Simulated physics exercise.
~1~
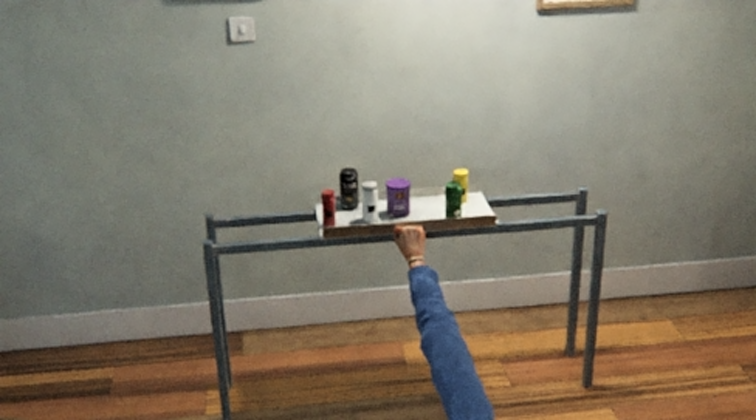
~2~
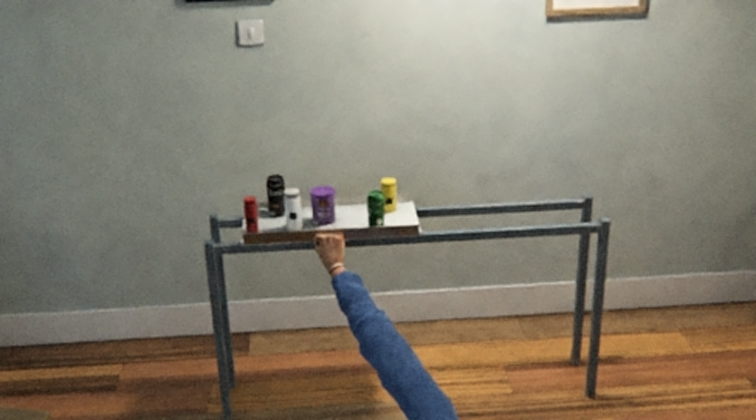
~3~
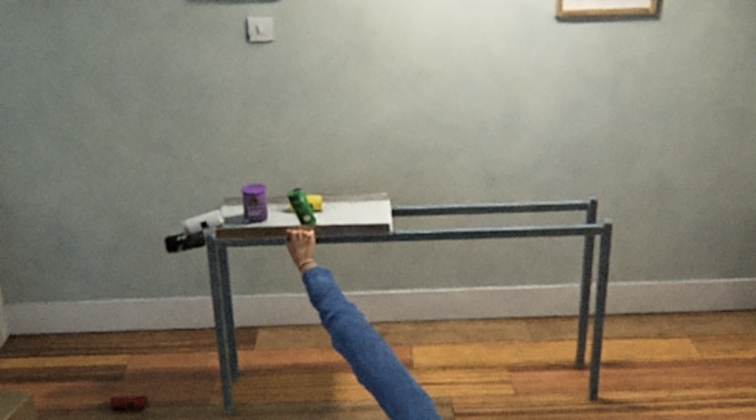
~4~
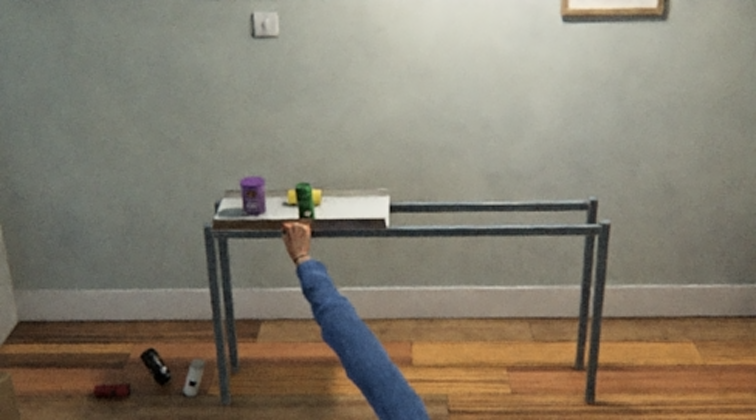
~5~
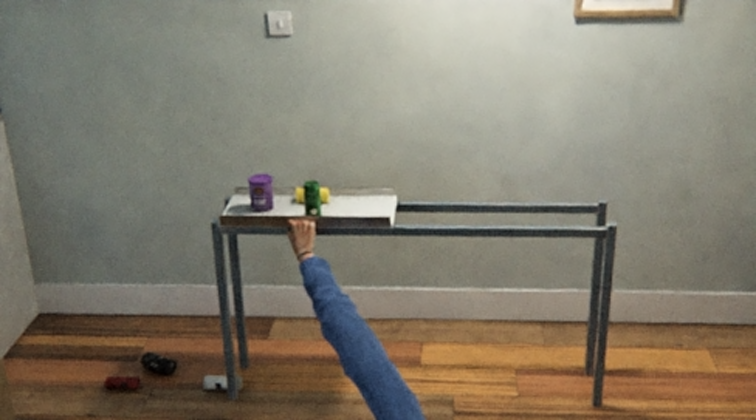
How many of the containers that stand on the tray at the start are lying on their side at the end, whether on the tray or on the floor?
Four of them end up lying on their side. The red, black and white containers lie on the floor, and the yellow one lies on the tray.
